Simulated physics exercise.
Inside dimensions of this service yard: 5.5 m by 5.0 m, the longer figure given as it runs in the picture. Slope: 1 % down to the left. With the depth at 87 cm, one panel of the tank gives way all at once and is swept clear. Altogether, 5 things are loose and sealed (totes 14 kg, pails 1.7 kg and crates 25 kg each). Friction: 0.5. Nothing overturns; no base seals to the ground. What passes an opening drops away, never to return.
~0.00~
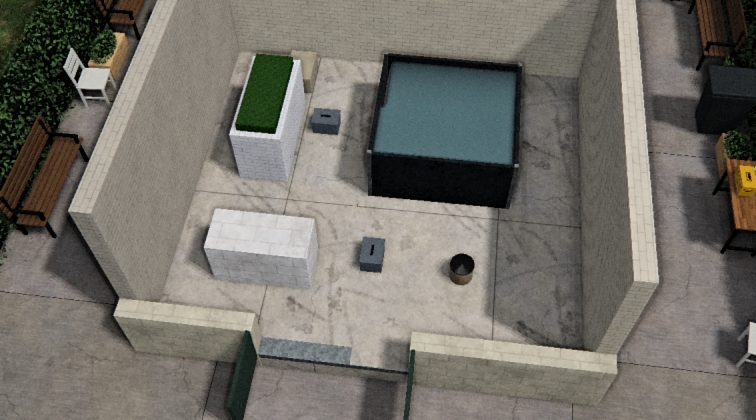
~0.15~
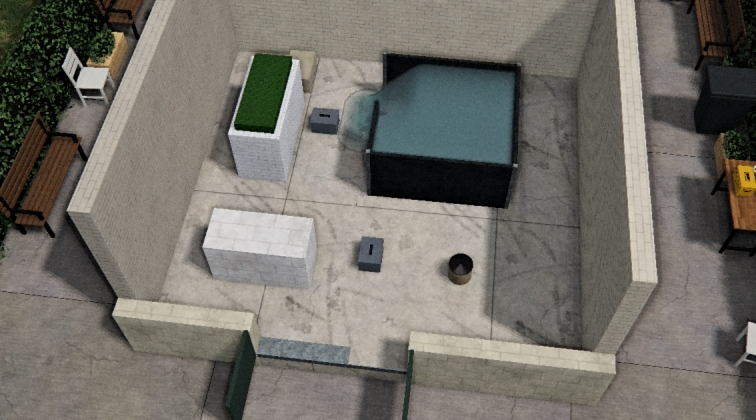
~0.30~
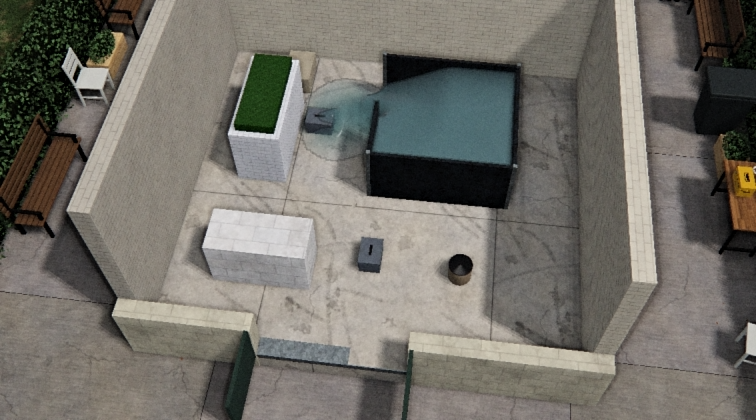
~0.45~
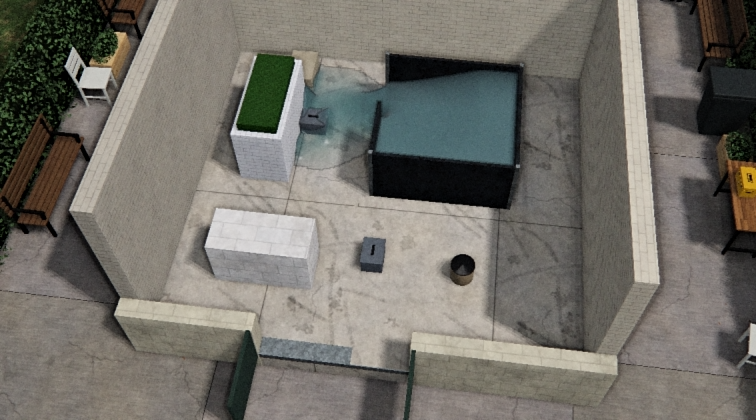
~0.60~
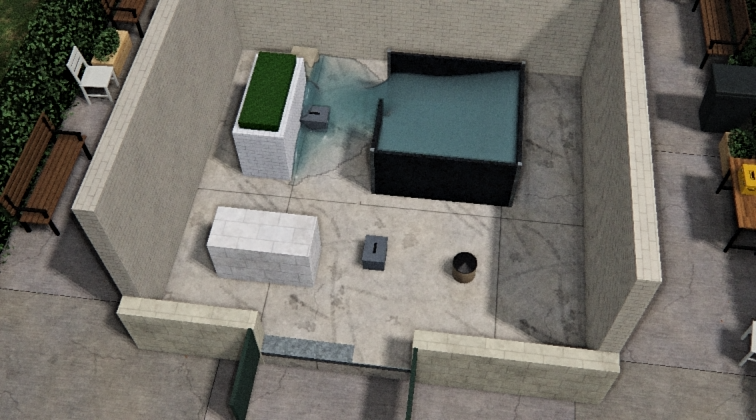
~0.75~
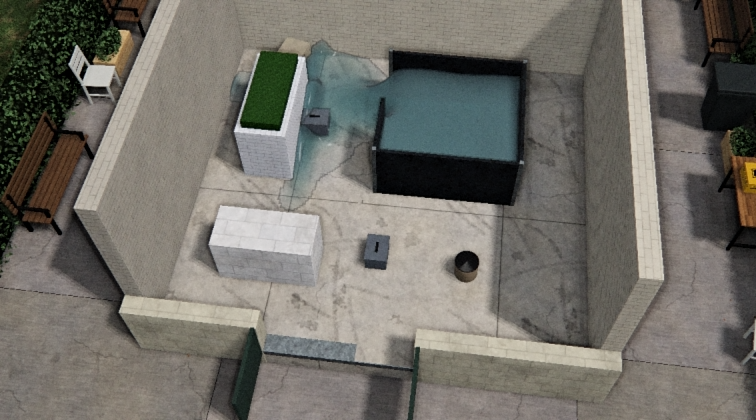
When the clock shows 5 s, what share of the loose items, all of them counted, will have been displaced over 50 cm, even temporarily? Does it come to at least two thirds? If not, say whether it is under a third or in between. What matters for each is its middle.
By the time shown, two thirds or over will have gone that far.
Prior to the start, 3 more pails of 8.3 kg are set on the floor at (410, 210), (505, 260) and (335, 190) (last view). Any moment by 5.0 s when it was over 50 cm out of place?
Within it, within it, beyond it.
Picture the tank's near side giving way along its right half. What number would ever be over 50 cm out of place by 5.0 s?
The answer would then be 1.
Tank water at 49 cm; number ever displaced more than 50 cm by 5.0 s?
You'd get 3 in that case.
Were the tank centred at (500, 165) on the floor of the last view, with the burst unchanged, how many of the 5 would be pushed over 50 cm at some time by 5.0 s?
Then 4.
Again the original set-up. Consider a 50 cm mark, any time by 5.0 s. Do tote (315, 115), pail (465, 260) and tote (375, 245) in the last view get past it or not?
The first is beyond the limit, the second inside the limit, and the third beyond the limit.
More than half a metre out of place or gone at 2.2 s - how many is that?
My count gives 2.
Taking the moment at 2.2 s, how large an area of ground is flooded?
Some 15 m2 of it.
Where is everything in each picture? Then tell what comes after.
In the first picture, a crate at (301, 65), on the bottom; a tote at (326, 116) rests on the ground; 3.3 m2 under water; 0 of 5 have shifted.
In the second picture, a crate at (300, 64), on the bottom; a tote at (325, 116) rests on the ground; 3.9 m2 under water; 0 of 5 have shifted.
In the third picture, a crate at (300, 65) rests on the ground; a tote at (320, 116) rests on the ground, 7 cm from its start; 4.9 m2 under water; 1 of 5 have shifted.
In the fourth picture, a crate at (302, 65) rests on the ground; a tote at (314, 117) rests on the ground, 20 cm from its start; 5.5 m2 under water; 1 of 5 have shifted.
In the fifth picture, a crate at (301, 60), on the bottom, 7 cm from its start; a tote at (315, 114), afloat, 21 cm from its start; water covers 6.1 m2; 2 of 5 have shifted.
In the sixth picture, a crate at (291, 52), on the bottom, 32 cm from its start; a tote at (315, 117) floats, 29 cm from its start; 6.8 m2 under water; 2 of 5 have shifted.
After 1.1 s 2 of 5 are over 50 cm from their spots; 0 afloat.
After 2.2 s 2 of 5 are over 50 cm from their spots; 1 afloat.
After 3.5 s 4 of 5 are over 50 cm from their spots; 2 afloat.
After 5.0 s 4 of 5 are over 50 cm from their spots, and 4 have been at some point; 1 afloat.
